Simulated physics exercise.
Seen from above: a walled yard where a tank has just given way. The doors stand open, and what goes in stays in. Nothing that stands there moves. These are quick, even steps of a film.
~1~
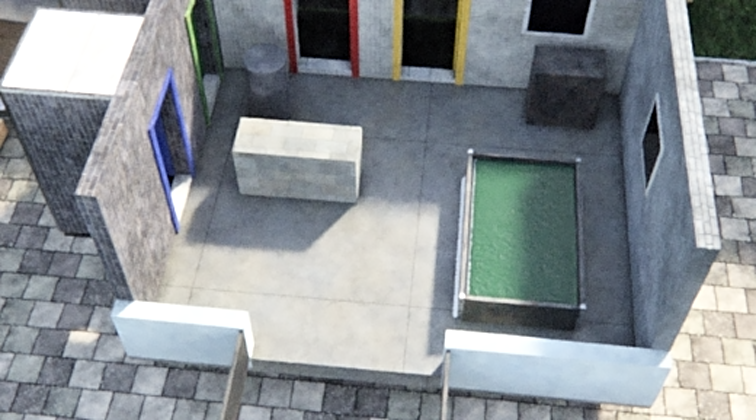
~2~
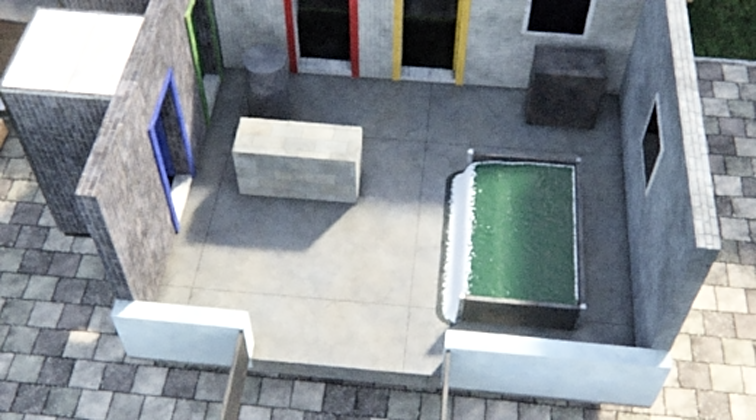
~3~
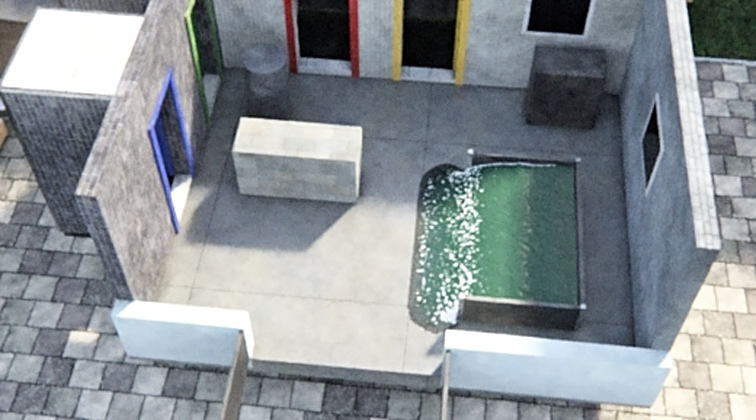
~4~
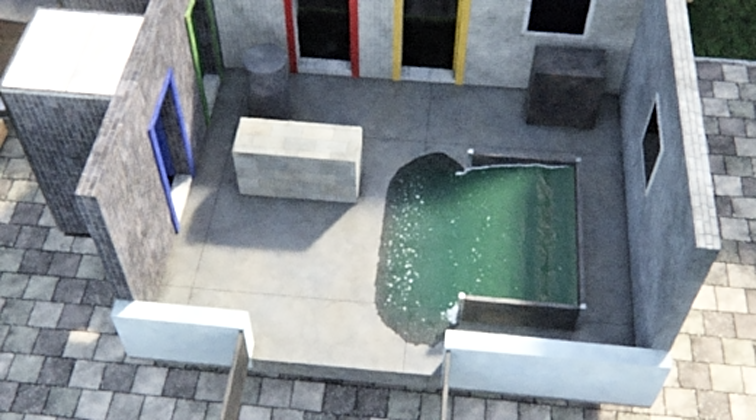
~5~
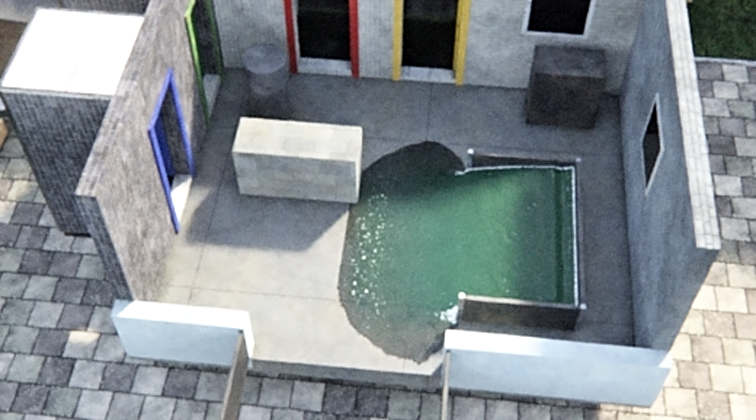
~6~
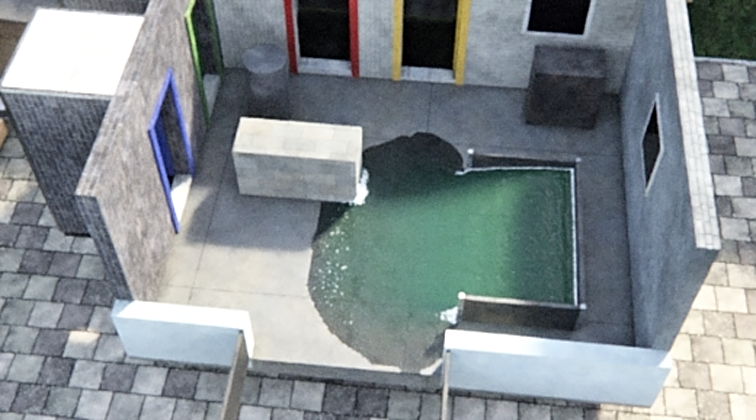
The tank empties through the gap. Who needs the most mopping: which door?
The blue doorway takes the most.
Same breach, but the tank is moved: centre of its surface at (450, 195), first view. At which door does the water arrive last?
Last comes the one in yellow.
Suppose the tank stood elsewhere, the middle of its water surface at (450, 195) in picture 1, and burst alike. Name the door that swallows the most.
That is the blue one.
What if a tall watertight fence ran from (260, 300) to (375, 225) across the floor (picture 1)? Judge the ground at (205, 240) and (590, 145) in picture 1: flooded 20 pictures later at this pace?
One after the other: Flooded, clear.
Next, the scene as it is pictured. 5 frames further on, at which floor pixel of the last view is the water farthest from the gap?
At about (180, 267).
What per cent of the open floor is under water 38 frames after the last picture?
Some 70 per cent.
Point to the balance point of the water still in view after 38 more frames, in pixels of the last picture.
Near (304, 199).
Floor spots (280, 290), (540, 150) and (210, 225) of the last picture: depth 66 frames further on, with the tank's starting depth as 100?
Roughly 12, 8 and 16 per cent, in turn.
A moment on, water covers 45 % of the floor; red door not reached, green door not reached, blue door not reached, yellow door not reached.
Next, water covers 55 % of the floor; red door wet at the sill, nothing in, green door not reached, blue door some in, yellow door not reached.
Then, water covers 65 % of the floor; red door a trickle in, green door wet at the sill, nothing in, blue door a lot in, yellow door wet at the sill, nothing in.
Later, water covers 70 % of the floor; red door a trickle in, green door wet at the sill, nothing in, blue door a lot in, yellow door wet at the sill, nothing in.
In the end, water covers 85 % of the floor; red door a trickle in, green door wet at the sill, nothing in, blue door a lot in, yellow door wet at the sill, nothing in; the blue door has let in the most.
